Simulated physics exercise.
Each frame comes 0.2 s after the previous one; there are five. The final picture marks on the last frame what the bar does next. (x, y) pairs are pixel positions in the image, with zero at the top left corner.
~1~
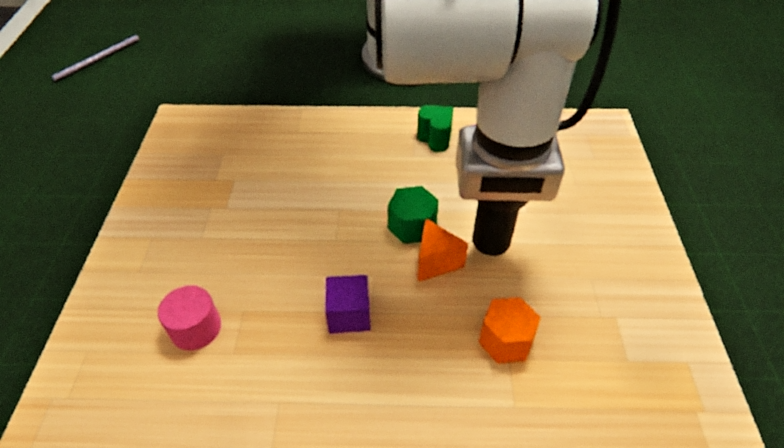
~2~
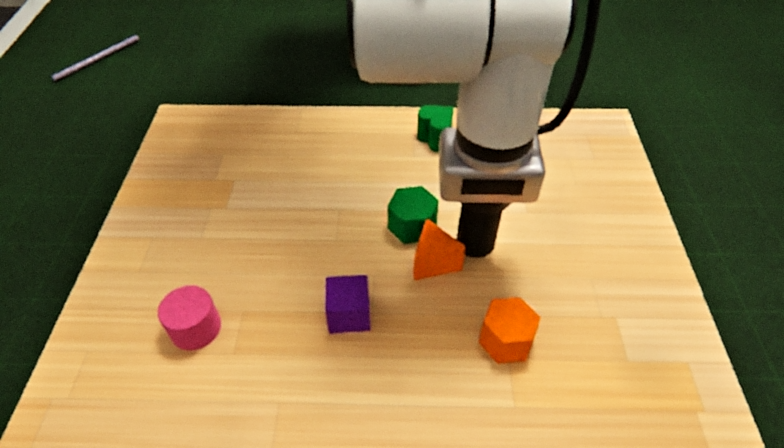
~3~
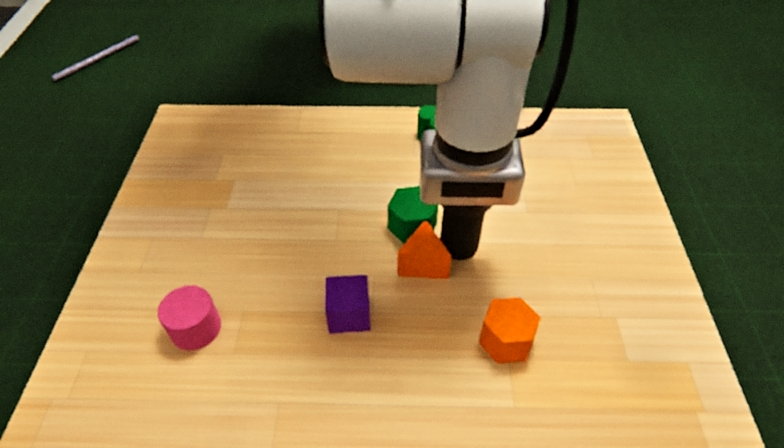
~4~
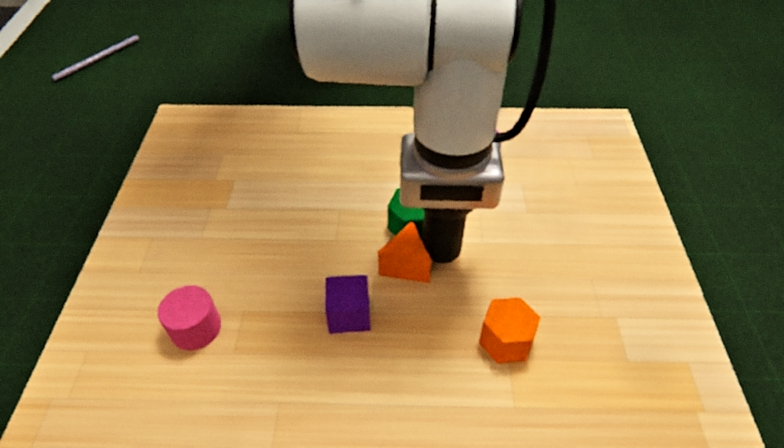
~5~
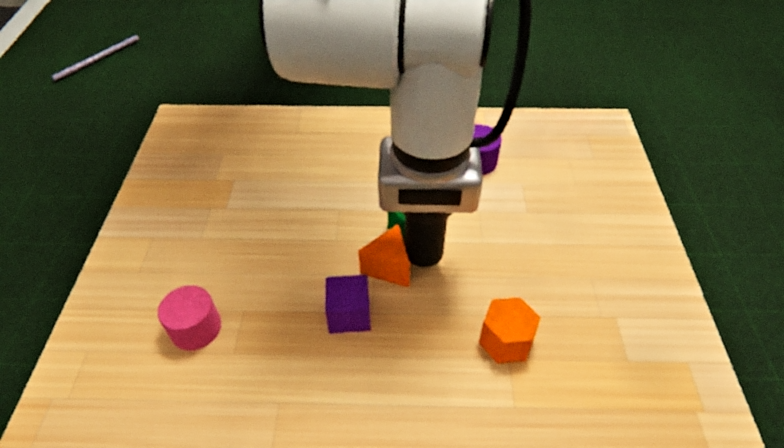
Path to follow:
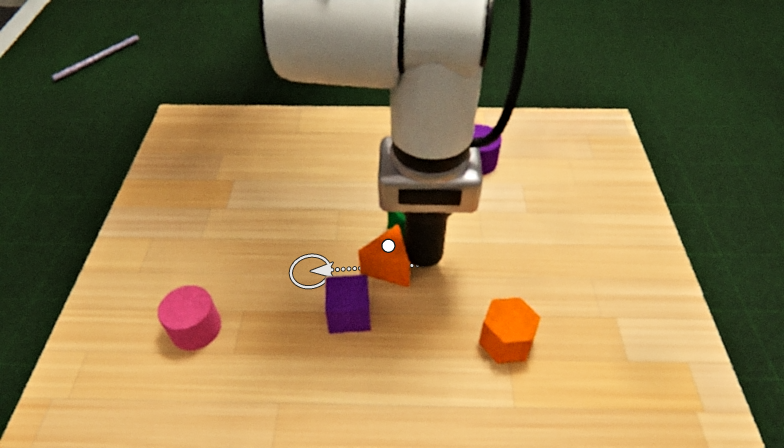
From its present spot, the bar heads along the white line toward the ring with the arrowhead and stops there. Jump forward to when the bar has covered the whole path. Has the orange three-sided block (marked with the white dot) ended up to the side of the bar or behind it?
It seems not.
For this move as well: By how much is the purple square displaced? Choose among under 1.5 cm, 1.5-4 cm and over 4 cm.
It will fall in the lowest band, under 1.5 cm.
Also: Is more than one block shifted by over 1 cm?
Answer: No.
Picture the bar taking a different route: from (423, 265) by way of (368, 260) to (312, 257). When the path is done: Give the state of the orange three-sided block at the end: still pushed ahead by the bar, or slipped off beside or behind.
Still being pushed.
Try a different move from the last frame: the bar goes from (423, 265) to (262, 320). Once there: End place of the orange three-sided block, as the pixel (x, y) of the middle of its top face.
It comes to (281, 257).
The line goes from (423, 265) directly to (310, 271); the dot is on the orange three-sided block.
On the path given first. One third of the way, bar at (384, 254); orange three-sided block at (348, 248).
Two thirds of the way, bar at (346, 256); orange three-sided block at (308, 250).
At the end, bar at (308, 258); purple square unmoved; orange three-sided block at (269, 252); green six-sided block unmoved.
